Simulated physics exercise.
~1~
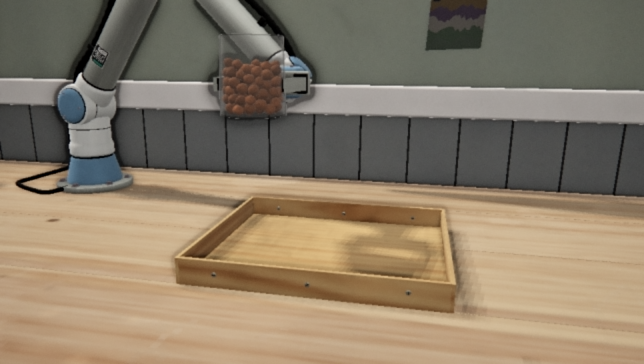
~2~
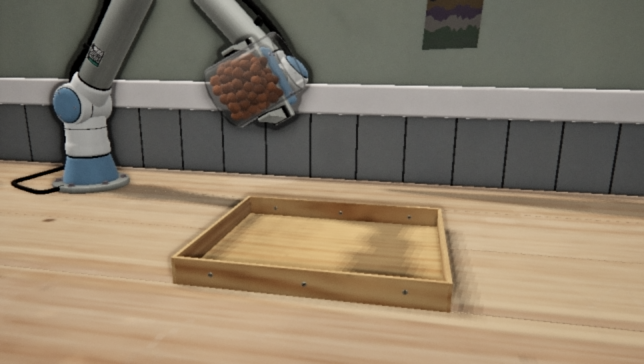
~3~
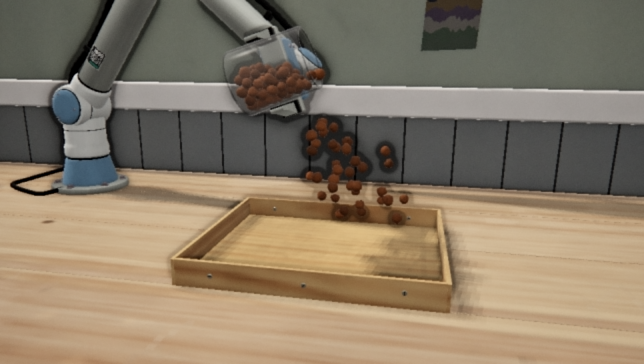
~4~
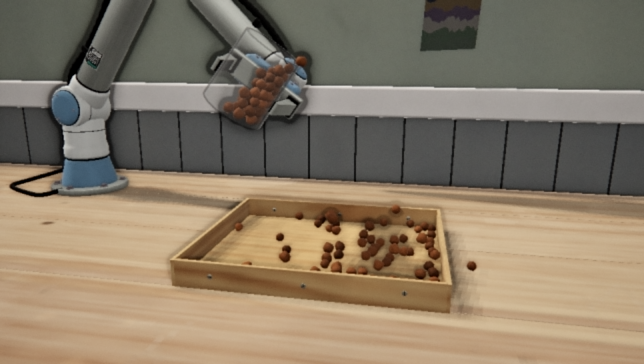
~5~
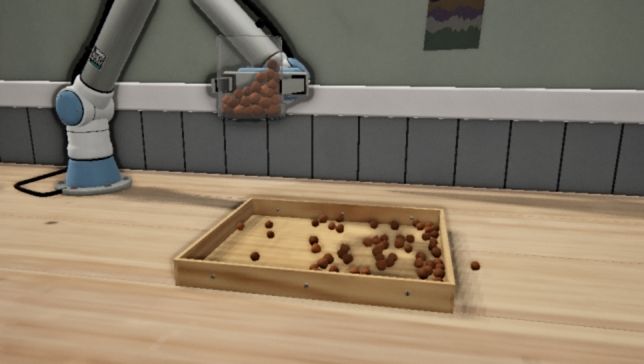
A robot arm tipped a clear container of small reddish-brown balls over a shallow wooden tray, spilling many of them in, then turned it upright again with plenty still inside, while one stray ball rested on the table to the tray's right.
